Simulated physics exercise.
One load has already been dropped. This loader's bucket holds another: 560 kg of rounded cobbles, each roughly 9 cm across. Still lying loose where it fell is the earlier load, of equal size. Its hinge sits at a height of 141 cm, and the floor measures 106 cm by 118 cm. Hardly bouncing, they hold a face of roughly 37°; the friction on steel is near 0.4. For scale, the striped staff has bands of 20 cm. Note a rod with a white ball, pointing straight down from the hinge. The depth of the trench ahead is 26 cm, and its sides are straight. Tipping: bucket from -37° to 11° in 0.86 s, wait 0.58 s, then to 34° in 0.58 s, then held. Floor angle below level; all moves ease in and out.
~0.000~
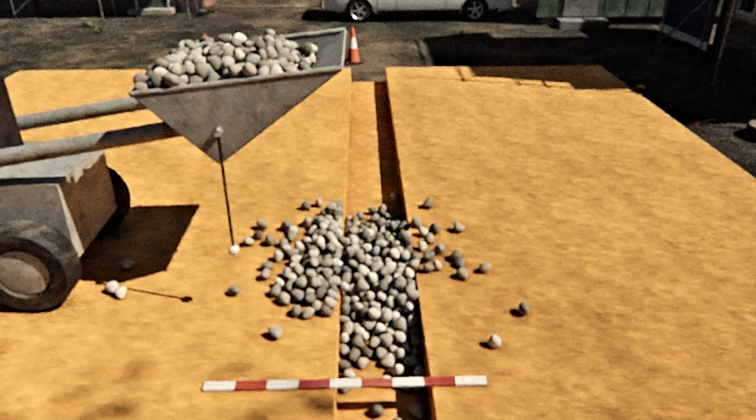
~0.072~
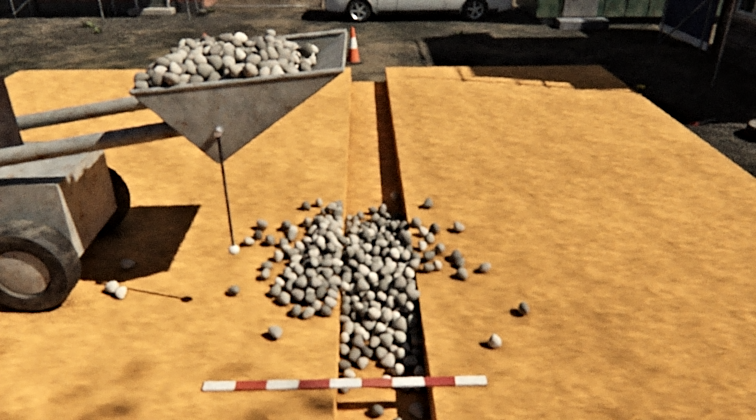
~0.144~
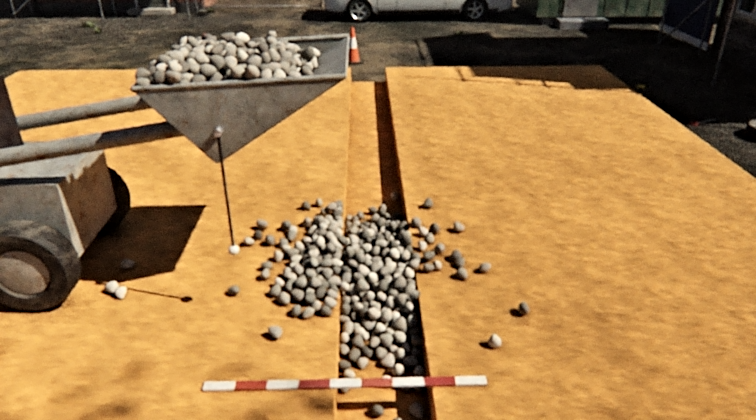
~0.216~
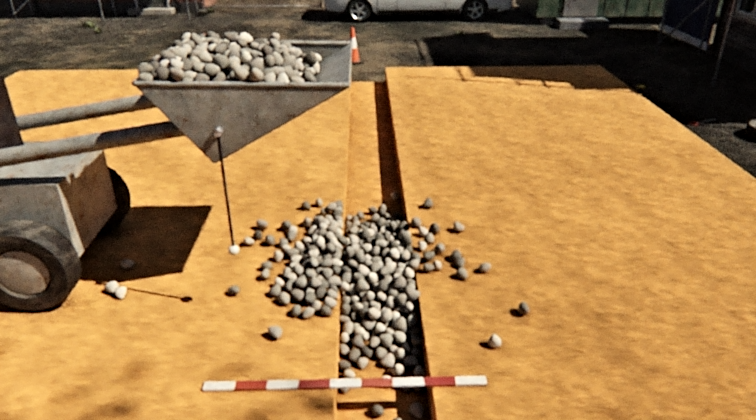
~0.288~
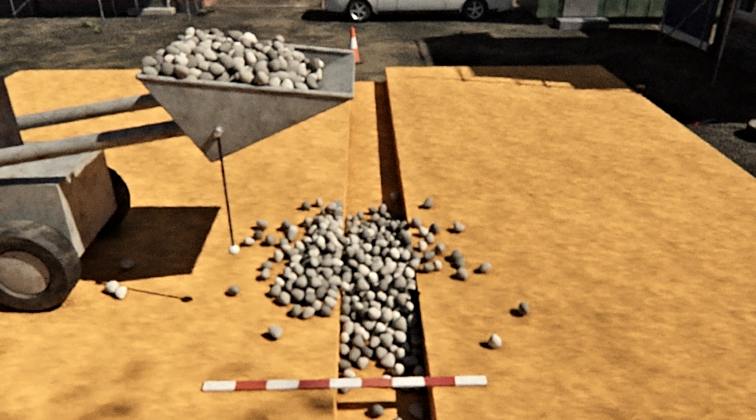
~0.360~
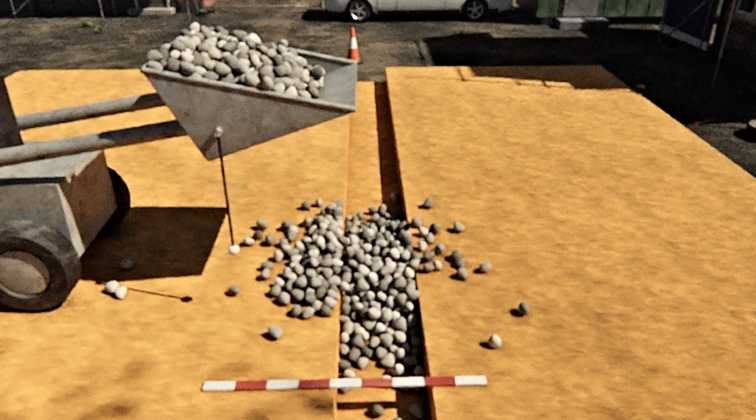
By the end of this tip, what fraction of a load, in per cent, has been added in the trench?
I would say about 64 percent.
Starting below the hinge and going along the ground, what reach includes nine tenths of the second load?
Distance ahead of it: About 170 cm.
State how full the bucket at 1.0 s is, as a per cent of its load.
Roughly 100 per cent remains inside.
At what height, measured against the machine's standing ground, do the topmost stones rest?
It reaches near 32 cm up from the ground.
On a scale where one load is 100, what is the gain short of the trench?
About 5 percent.
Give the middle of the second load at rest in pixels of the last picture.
They settle centred around (397, 252).
After 0.6 s the floor is at 3°; in per cent of one load, 100 in the bucket, 19 short of the trench, 77 in the trench, 3 past the trench; the foremost stones are at (471, 270).
After 1.0 s the floor is at 11°; in per cent of one load, 99 in the bucket, 20 short of the trench, 78 in the trench, 3 past the trench; the foremost stones are at (471, 270).
After 2.5 s the floor is at 34°; in per cent of one load, 20 in the bucket, 23 short of the trench, 140 in the trench, 17 past the trench; the foremost stones are at (558, 264).
After 5.2 s the floor is at 34°; in per cent of one load, 0 in the bucket, 22 short of the trench, 141 in the trench, 37 past the trench; the foremost stones are at (575, 229). Net gain in the trench, 64.
